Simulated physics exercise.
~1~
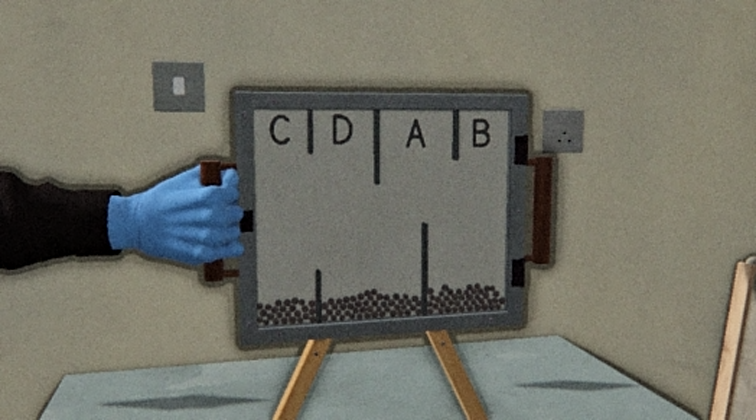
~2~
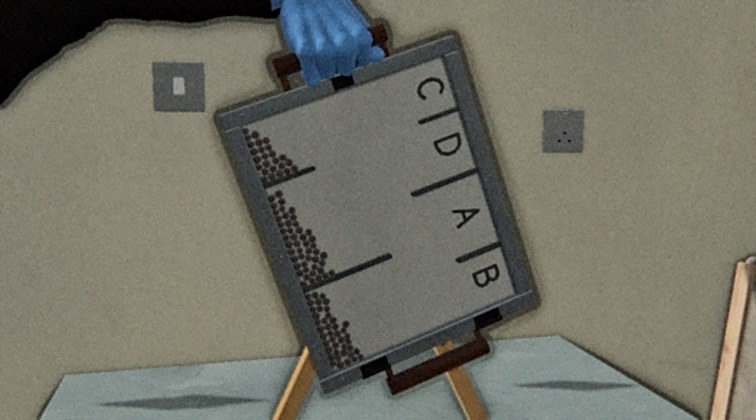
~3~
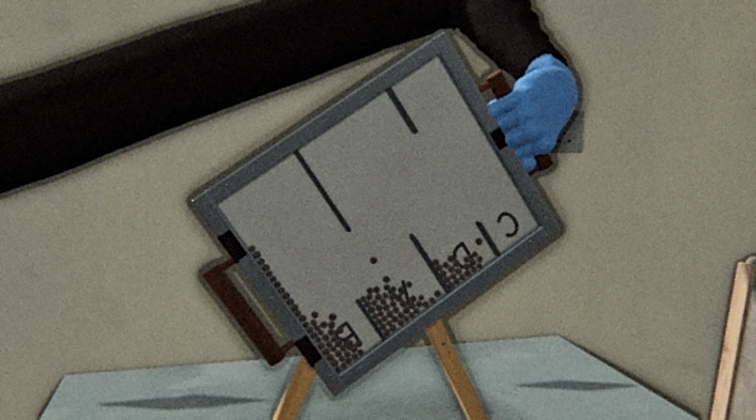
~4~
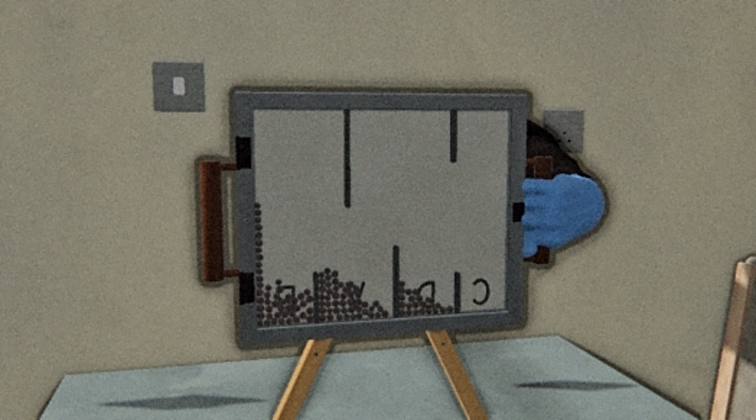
The footage shows a blue-gloved hand turning a framed, clear-fronted case of small brown pellets clockwise until it is upside down, the pellets sliding along one side and then spilling into lettered pockets, ending heaped in B and A, with fewer in D and none in C.
